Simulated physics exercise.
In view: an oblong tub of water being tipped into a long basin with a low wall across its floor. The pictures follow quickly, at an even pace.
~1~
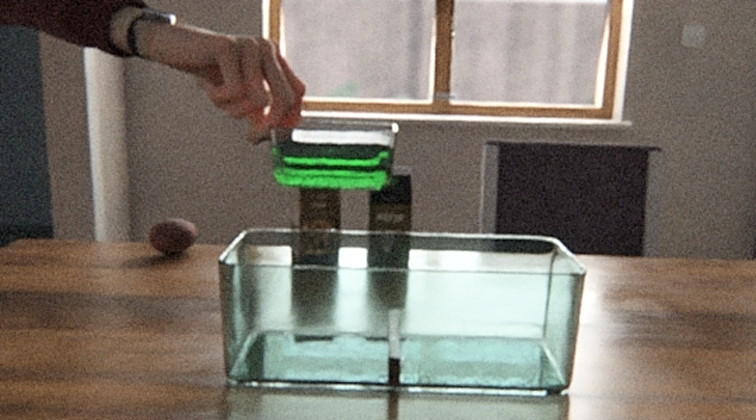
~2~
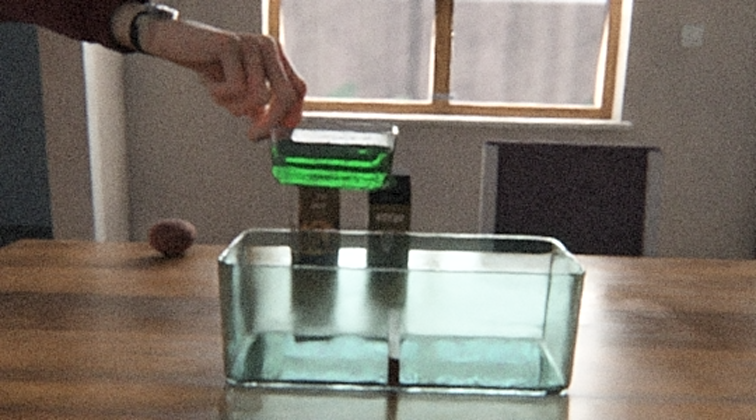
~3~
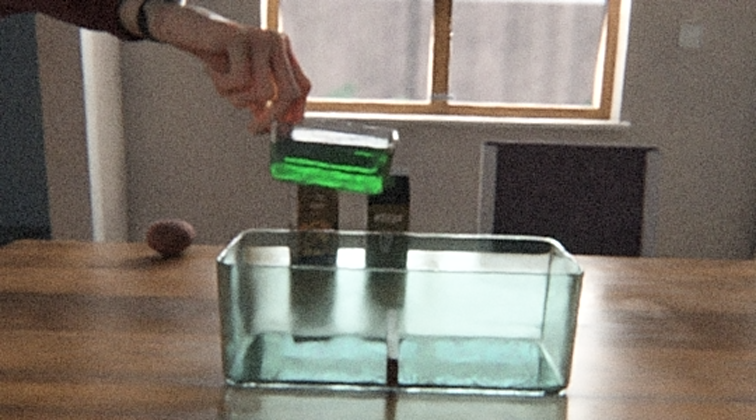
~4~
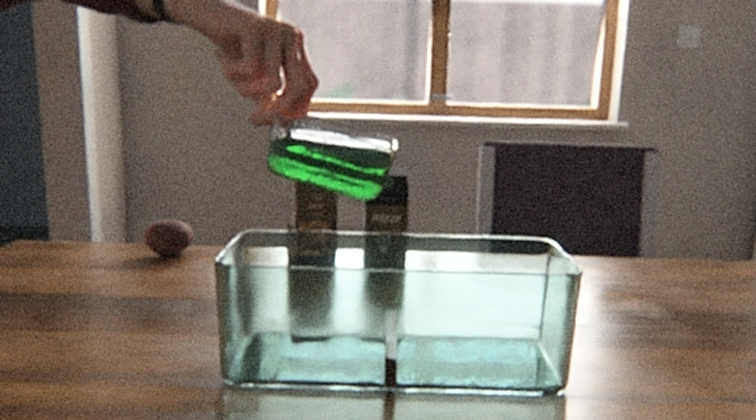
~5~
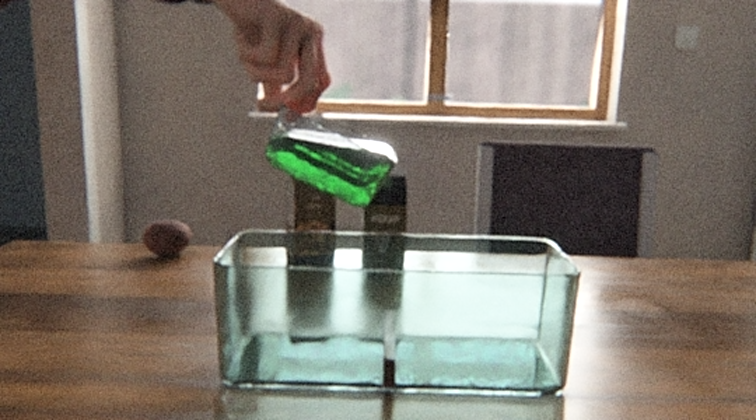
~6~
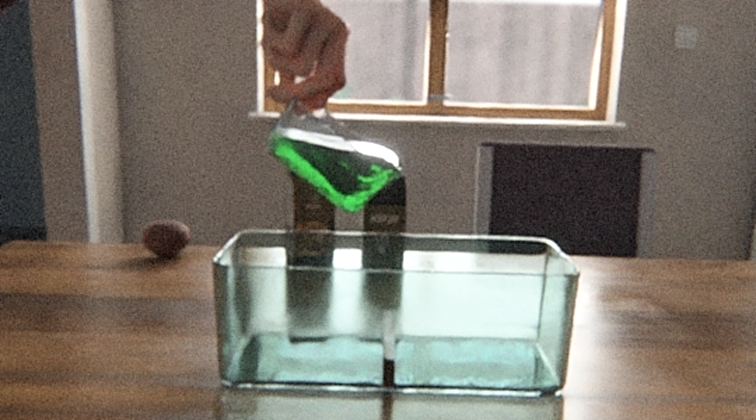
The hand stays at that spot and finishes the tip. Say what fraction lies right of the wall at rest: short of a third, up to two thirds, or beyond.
It comes to more than two thirds.
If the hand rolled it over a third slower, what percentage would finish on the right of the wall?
About 80 per cent.
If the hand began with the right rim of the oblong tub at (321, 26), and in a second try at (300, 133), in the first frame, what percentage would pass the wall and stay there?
Roughly 30 per cent, and 20 per cent.
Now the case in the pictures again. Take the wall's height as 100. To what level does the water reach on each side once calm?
The left part 10 per cent, the right part 50.
A moment on, the oblong tub is tipped right over and 6 per cent is still to pour, 4 is left of the wall and 71 right of it.
Next, the oblong tub is tipped right over and 0 per cent is still to pour, 19 is left of the wall and 80 right of it.
Then the oblong tub is tipped right over and 0 per cent is still to pour, 20 is left of the wall and 79 right of it.
Later the oblong tub is tipped right over and 0 per cent is still to pour, 20 is left of the wall and 79 right of it.
At rest 21 per cent lies left of the wall, 79 right of it and 1 outside.
